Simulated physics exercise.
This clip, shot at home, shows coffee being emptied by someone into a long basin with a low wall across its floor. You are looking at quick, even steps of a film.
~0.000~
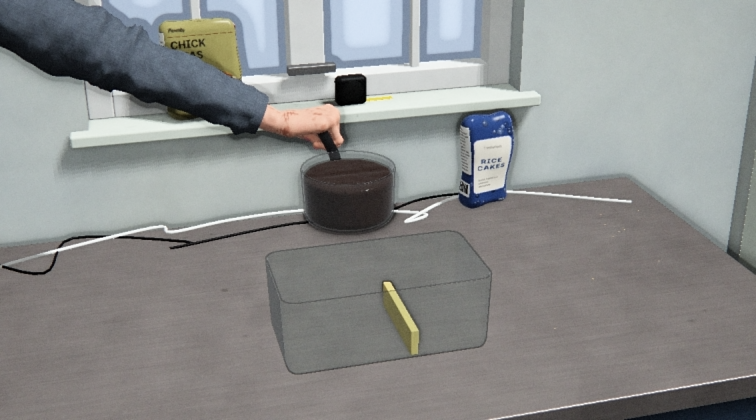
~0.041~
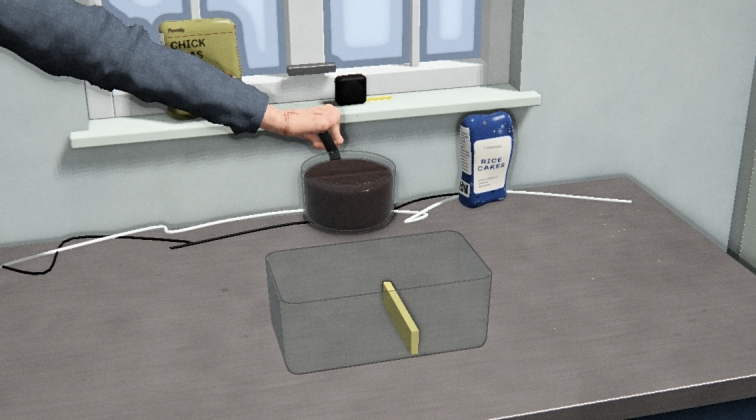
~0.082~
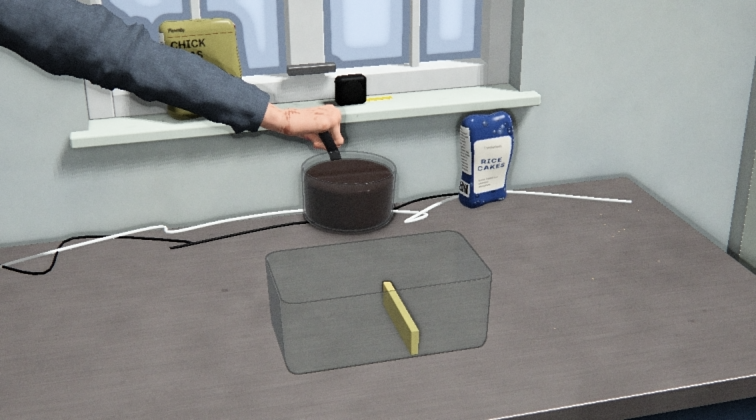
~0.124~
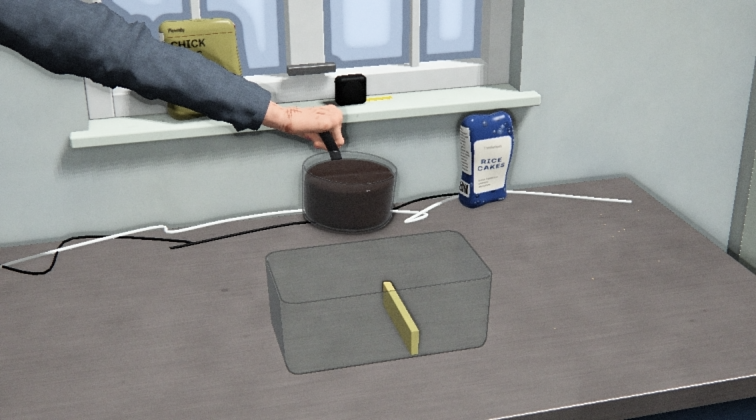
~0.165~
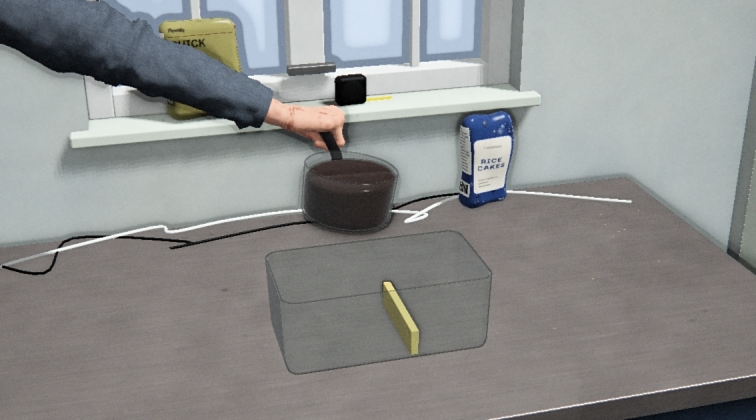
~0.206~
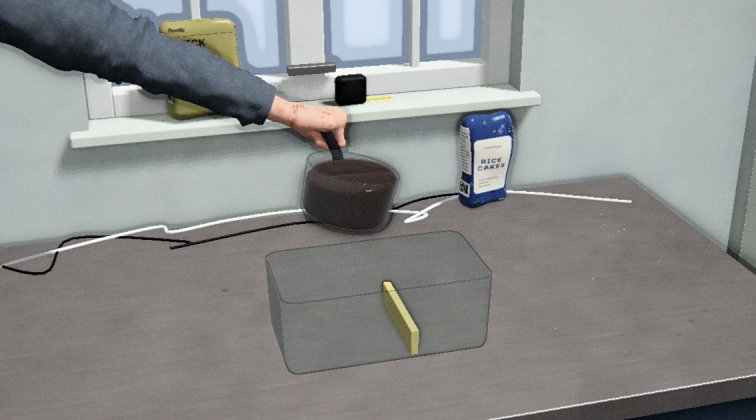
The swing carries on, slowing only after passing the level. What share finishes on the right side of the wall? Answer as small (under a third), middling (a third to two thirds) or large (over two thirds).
Large, over two thirds.
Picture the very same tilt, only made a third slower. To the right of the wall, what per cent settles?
Near 90 parts in a hundred.
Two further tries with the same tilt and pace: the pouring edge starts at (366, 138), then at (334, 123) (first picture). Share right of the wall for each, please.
70 % and 40 %.
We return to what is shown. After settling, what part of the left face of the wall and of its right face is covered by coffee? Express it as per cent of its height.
On the left it is 10 per cent, on the right 90.
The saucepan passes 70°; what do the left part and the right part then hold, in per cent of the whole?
On the left 0 %, on the right 10 %.
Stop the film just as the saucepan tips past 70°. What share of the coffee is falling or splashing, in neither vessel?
Something close to 30 percent of it.
A moment on, the saucepan is tipped part way and 57 per cent is still to pour, 0 is left of the wall and 12 right of it.
Next, the saucepan is tipped on its side and 12 per cent is still to pour, 3 is left of the wall and 75 right of it.
Then the saucepan is tipped on its side and 2 per cent is still to pour, 9 is left of the wall and 87 right of it.
Later the saucepan is tipped on its side and 0 per cent is still to pour, 10 is left of the wall and 89 right of it.
Finally, 11 per cent lies left of the wall, 88 right of it and 1 outside.
